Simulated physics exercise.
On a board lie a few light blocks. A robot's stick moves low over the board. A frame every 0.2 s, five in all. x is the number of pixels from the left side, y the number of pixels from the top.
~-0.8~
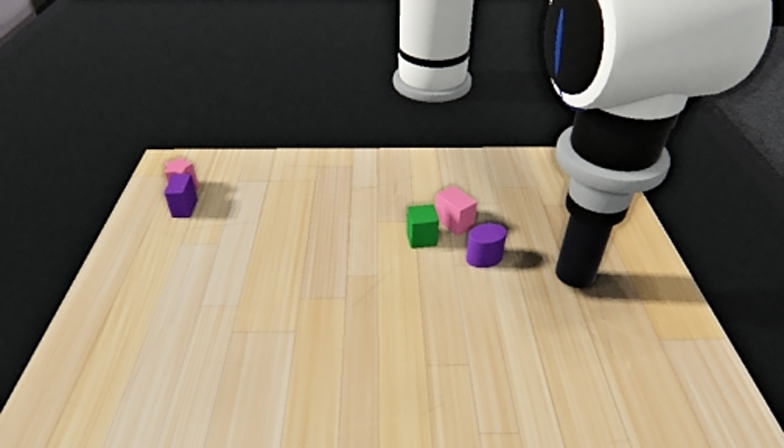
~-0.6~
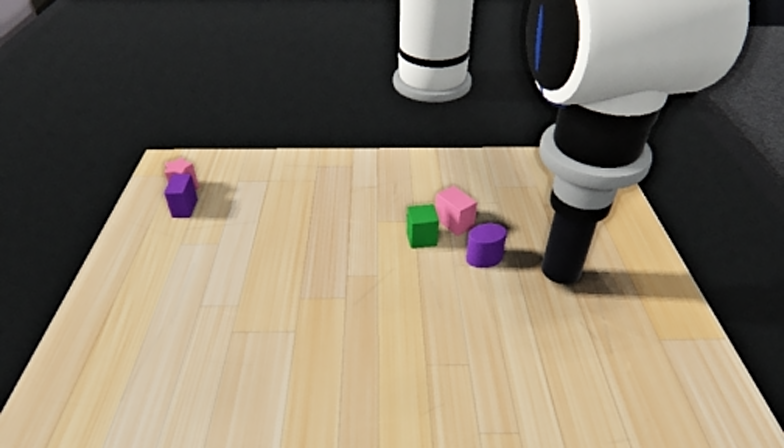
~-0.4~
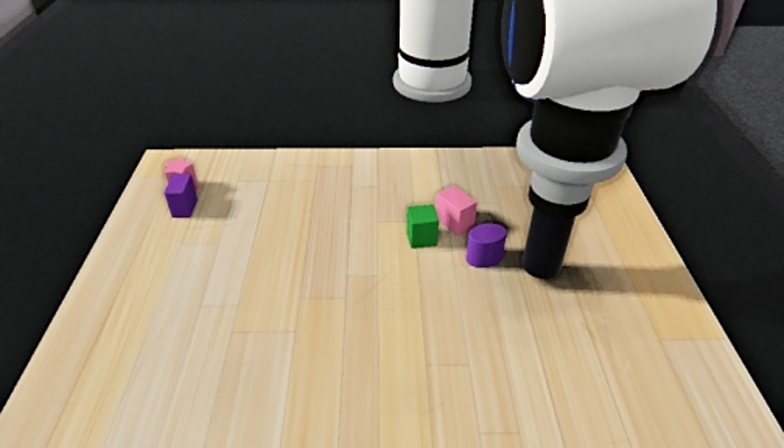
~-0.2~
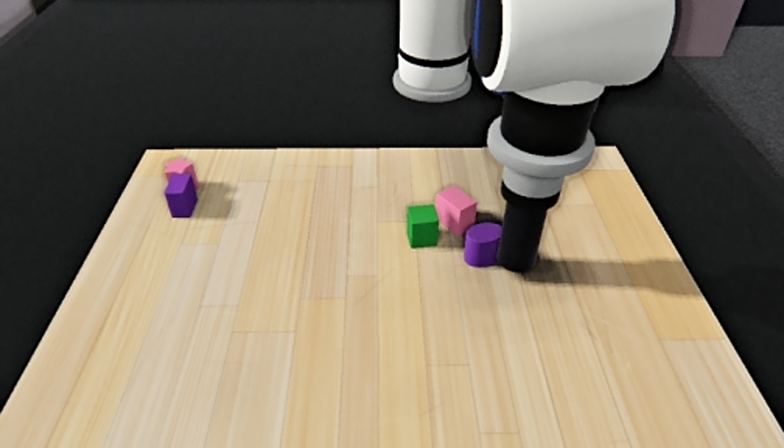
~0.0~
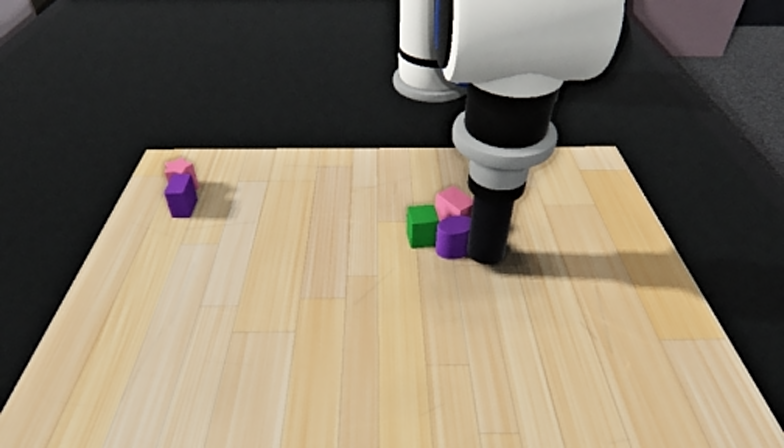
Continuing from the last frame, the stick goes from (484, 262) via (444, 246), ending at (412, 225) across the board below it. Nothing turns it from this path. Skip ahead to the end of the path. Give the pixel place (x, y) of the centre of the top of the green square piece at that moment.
At (354, 199).
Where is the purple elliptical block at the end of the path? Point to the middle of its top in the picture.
In the picture, it is at (381, 201).
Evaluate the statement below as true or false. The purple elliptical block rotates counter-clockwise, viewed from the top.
This is true.
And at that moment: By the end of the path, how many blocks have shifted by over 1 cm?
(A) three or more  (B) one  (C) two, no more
(C)
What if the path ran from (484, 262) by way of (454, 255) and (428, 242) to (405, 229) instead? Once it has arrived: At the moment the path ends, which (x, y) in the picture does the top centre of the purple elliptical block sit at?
I'd guess (374, 202).
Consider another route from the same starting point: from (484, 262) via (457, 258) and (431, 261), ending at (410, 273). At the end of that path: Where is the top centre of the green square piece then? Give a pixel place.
My estimate: (393, 205).
What follows on the original path. Halfway along, stick at (444, 235); green square piece at (389, 206), turned 45° clockwise; purple elliptical block at (413, 216), turned 50° anticlockwise.
At the end, stick at (412, 215); green square piece at (354, 199), turned 15° clockwise; purple elliptical block at (381, 201), turned 80° anticlockwise; pink oblong still.
